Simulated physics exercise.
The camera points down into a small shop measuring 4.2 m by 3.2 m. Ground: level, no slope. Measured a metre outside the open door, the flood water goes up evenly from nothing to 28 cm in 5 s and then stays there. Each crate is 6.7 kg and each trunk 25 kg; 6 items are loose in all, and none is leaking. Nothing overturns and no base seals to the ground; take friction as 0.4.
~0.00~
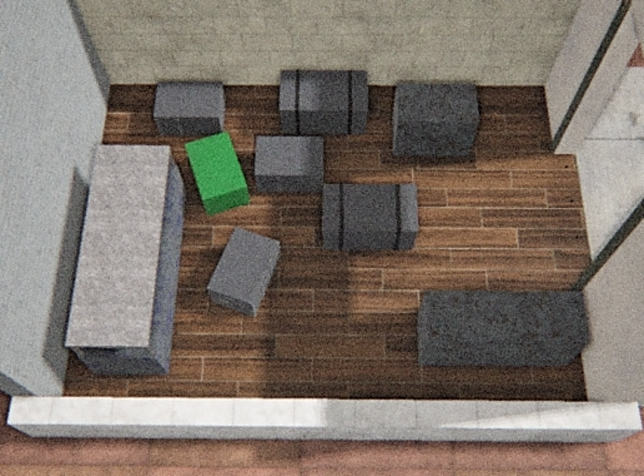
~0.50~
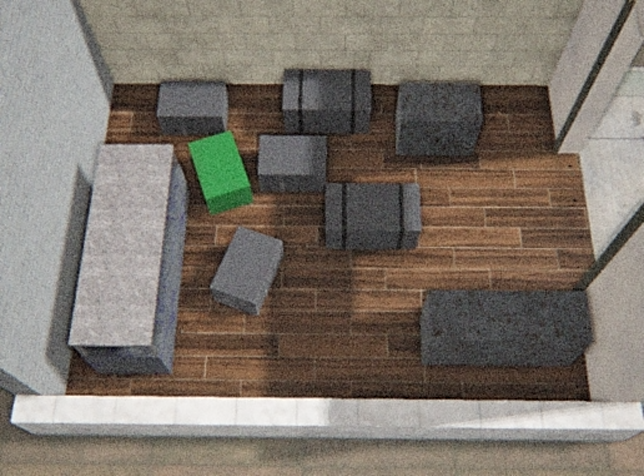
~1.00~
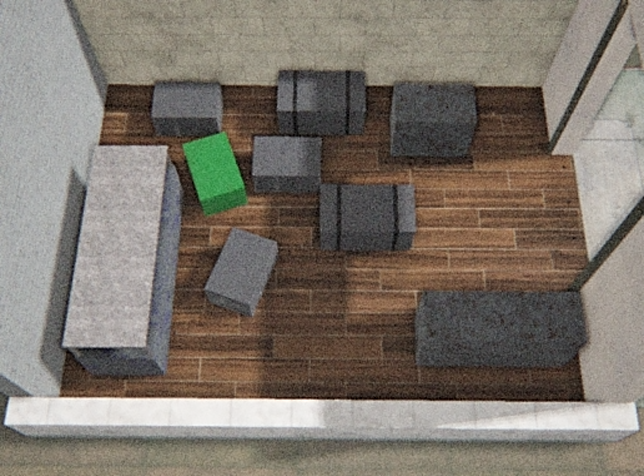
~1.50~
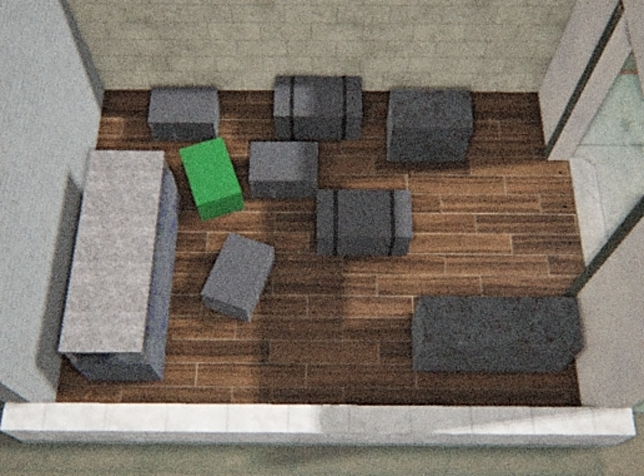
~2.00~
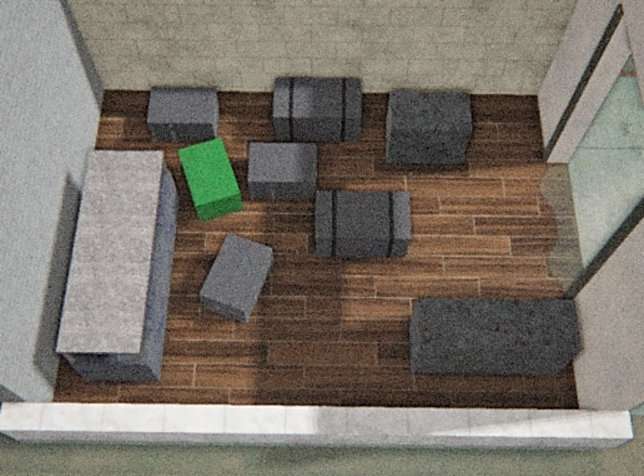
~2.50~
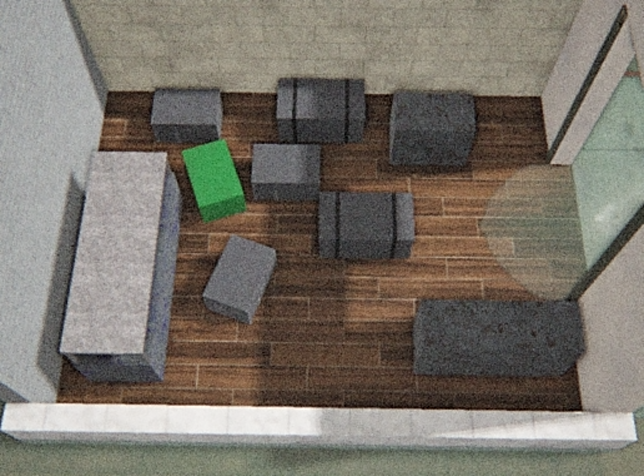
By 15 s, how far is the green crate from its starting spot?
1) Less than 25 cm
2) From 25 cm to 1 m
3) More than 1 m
From 25 cm to 1 m.
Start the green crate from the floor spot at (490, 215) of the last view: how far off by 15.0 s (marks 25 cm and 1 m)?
Outcome - it ends up well away.
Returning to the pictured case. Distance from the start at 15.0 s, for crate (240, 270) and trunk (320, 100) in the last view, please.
They sit 20 cm and 100 cm away, in the order given.
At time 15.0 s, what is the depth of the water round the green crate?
Near 23 cm deep.
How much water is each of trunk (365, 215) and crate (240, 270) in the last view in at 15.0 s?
Roughly 21 and 24 cm.
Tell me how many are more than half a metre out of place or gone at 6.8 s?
By my reckoning, 2.
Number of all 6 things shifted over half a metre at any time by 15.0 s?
I make that 6.
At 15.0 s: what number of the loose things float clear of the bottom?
It comes to 6.
After 3.5 s the green crate is near (212, 172), 0.0 m from its start, aground; 0 afloat.
After 6.8 s the green crate is near (182, 157), 0.3 m from its start, afloat; 5 afloat.
After 11.0 s the green crate is near (154, 130), 0.6 m from its start, afloat; 6 afloat.
After 15.0 s the green crate is near (258, 120), 0.6 m from its start, afloat; 6 afloat.
